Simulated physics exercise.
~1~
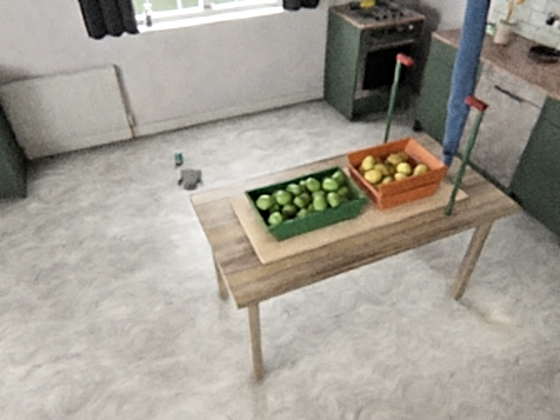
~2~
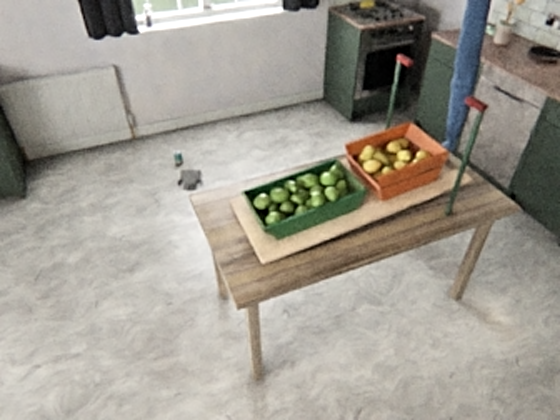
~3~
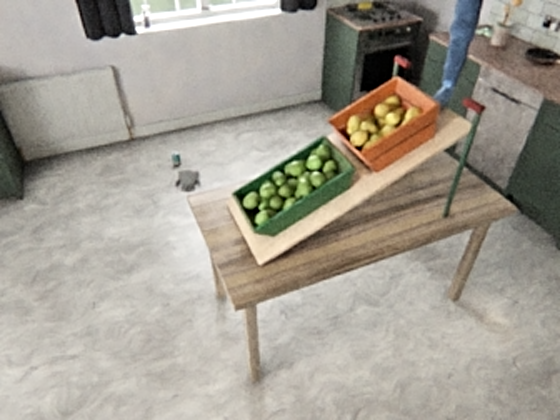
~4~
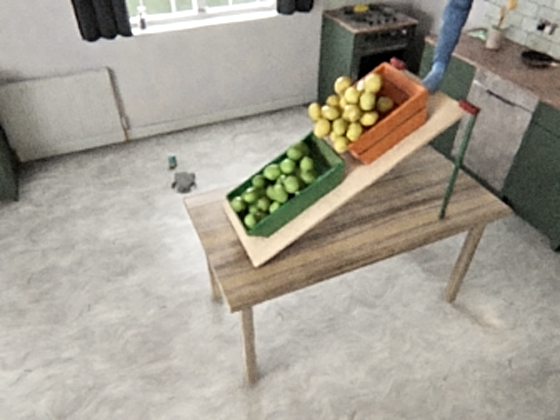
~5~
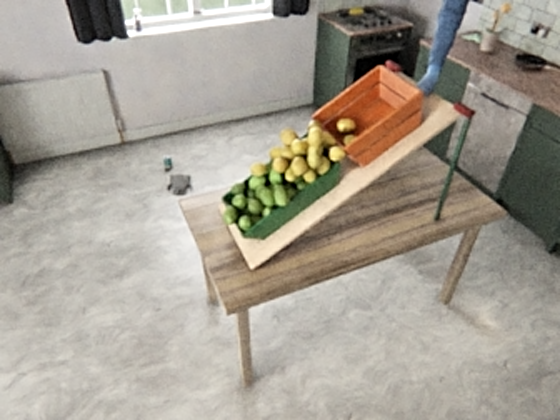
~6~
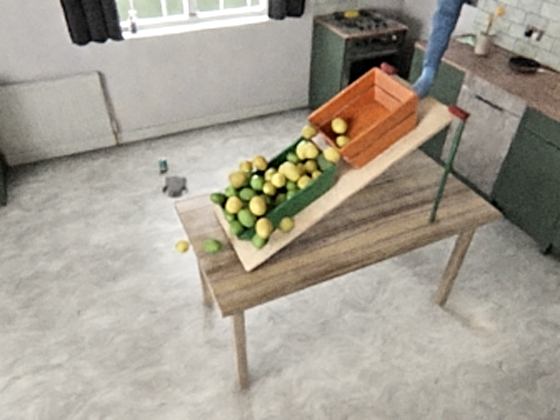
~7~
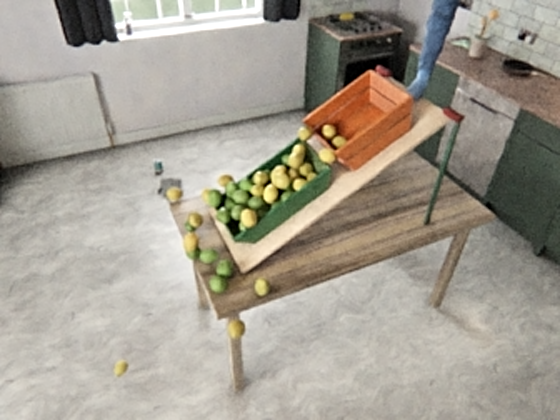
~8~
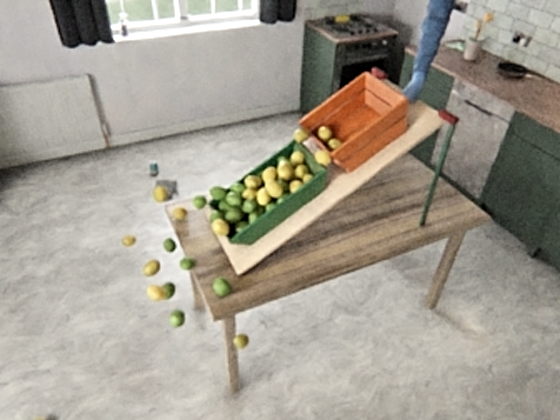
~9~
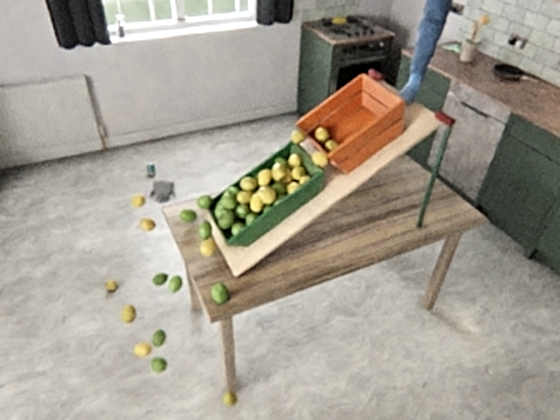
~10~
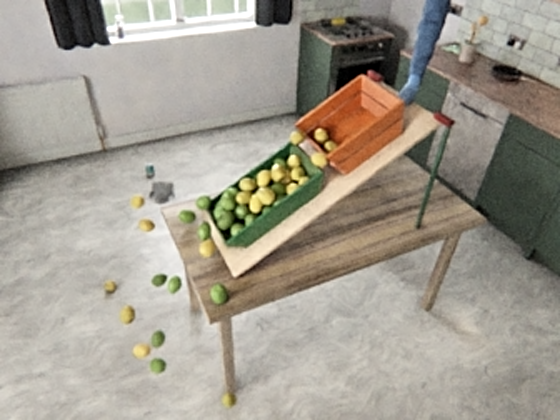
A board tilts up steeply, spilling lemons over the limes, and some of both fall floorward.
